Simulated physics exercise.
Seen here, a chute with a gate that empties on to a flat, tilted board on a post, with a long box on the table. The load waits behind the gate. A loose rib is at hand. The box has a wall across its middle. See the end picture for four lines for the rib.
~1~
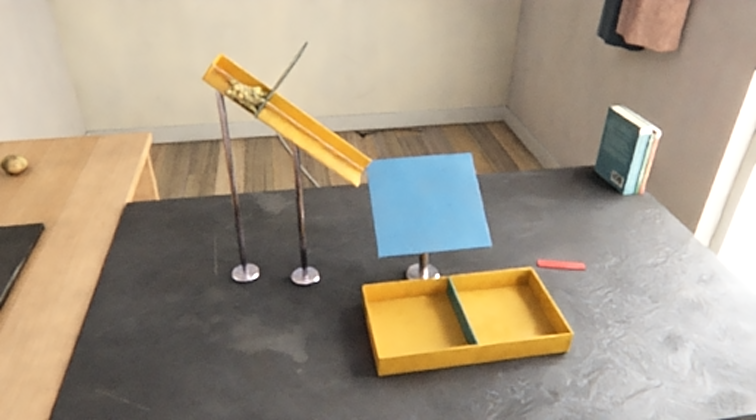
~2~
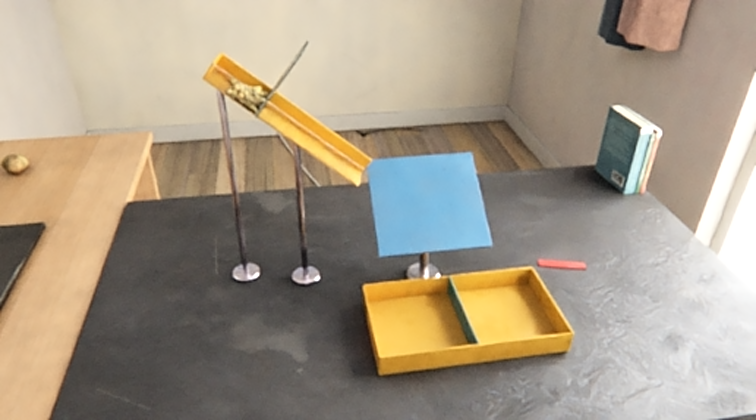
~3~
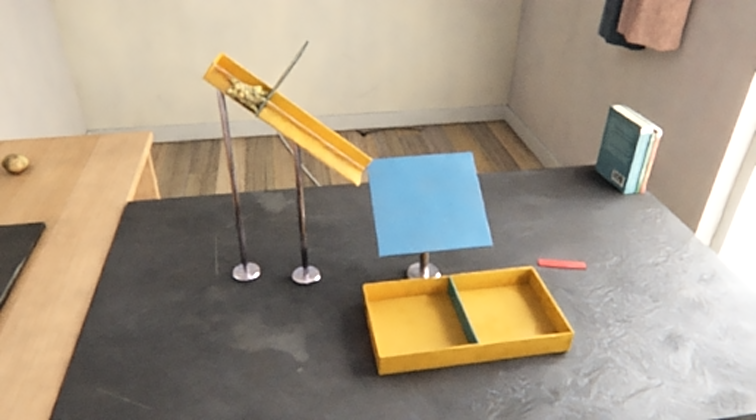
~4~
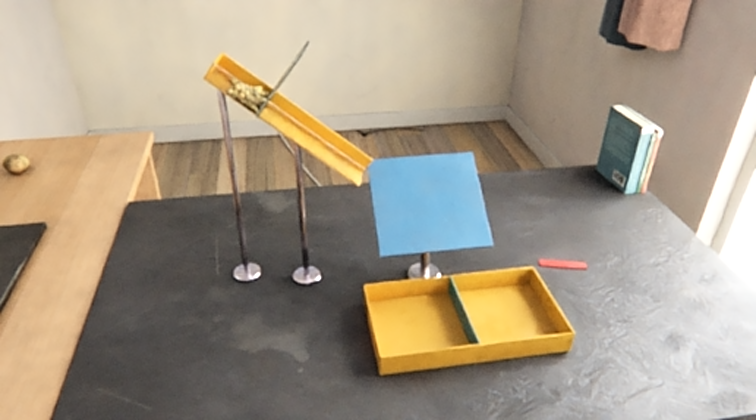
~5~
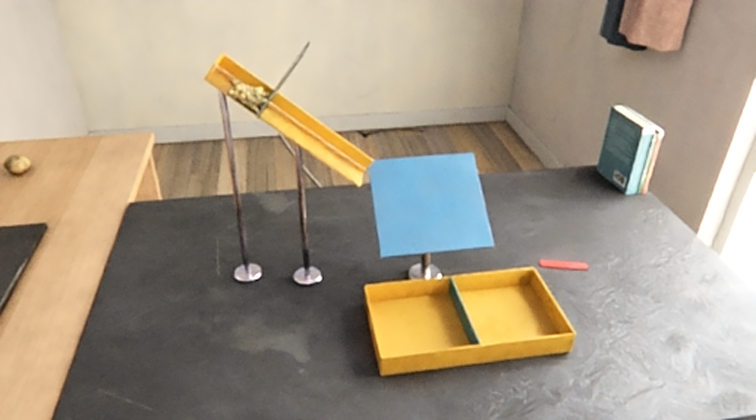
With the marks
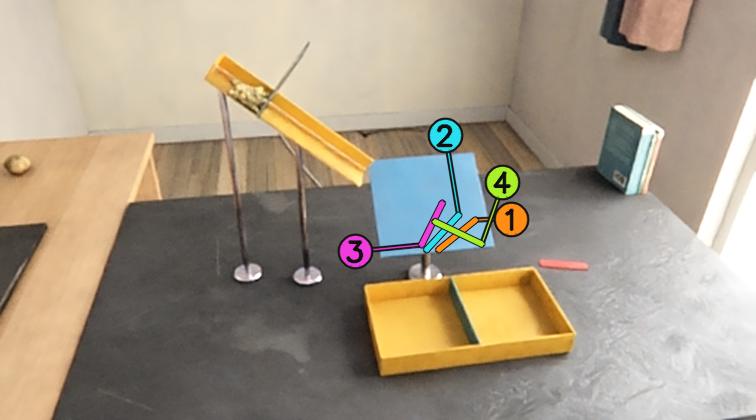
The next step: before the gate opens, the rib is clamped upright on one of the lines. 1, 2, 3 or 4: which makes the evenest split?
4 beats the others.
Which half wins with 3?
The left half.
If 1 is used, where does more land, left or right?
The left half.
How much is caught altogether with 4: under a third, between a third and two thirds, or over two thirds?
It is over two thirds.
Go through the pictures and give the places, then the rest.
The first picture shows load behind the gate (250, 94), soya beans; lip of the chute (359, 180), sloping fairly steeply.
The second picture shows middle of the board (428, 202), tilted fairly steeply; middle of its low edge (437, 251); of its high edge (419, 156).
The third picture shows front corners of the box (380, 357) and (573, 333); front end of its middle wall (479, 344).
The fourth picture shows middle of the load (251, 94); lip (361, 180).
The fifth picture shows middle of the load (252, 94); lip (361, 180).
On the marked copy, line 1 from (475, 220) to (438, 249); line 2 from (458, 215) to (426, 249); line 3 from (442, 203) to (421, 244); line 4 from (434, 221) to (481, 244).
Choosing 1, of what is caught, the larger part in the left half, about a tenth in the right.
Choosing 2, of what is caught, almost all in the left half, about a tenth in the right.
Choosing 3, of what is caught, almost all in the left half, just a few in the right.
Choosing 4, of what is caught, roughly half in the left half, roughly half in the right.
